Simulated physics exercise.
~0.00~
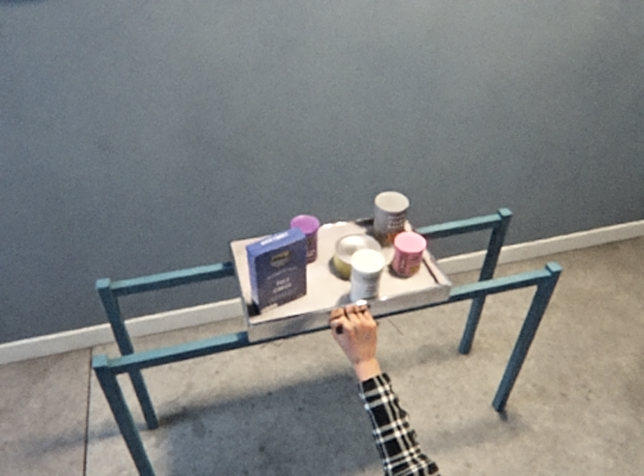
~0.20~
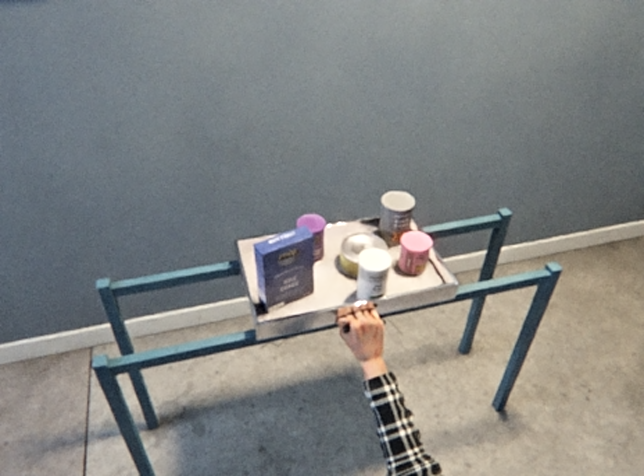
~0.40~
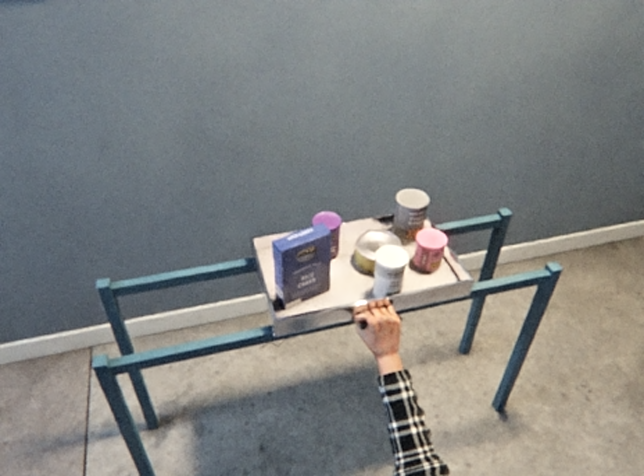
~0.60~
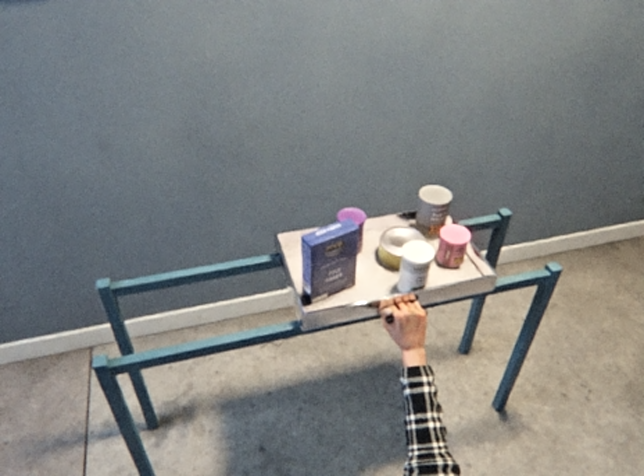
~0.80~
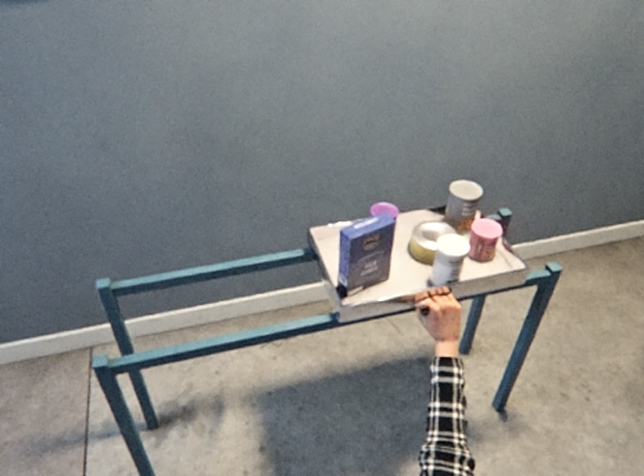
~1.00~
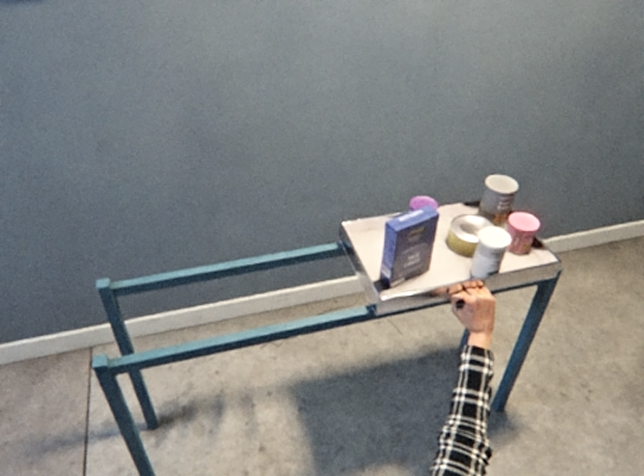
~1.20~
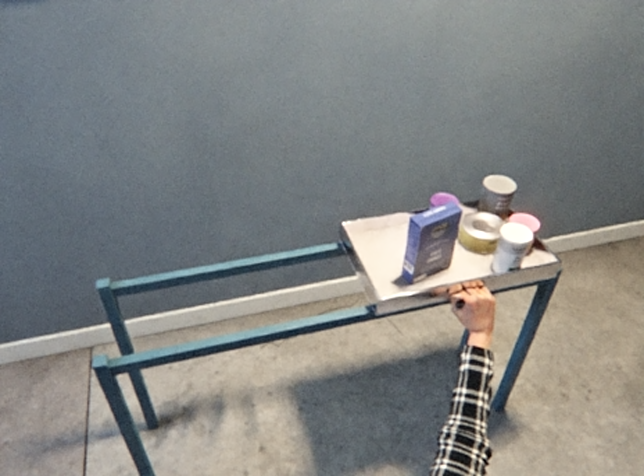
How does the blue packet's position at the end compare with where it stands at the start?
At the start the blue packet stands near the tray's left edge, over the middle part of the stand. By the end it is well to the right along the stand and farther from the tray's left edge, still upright.
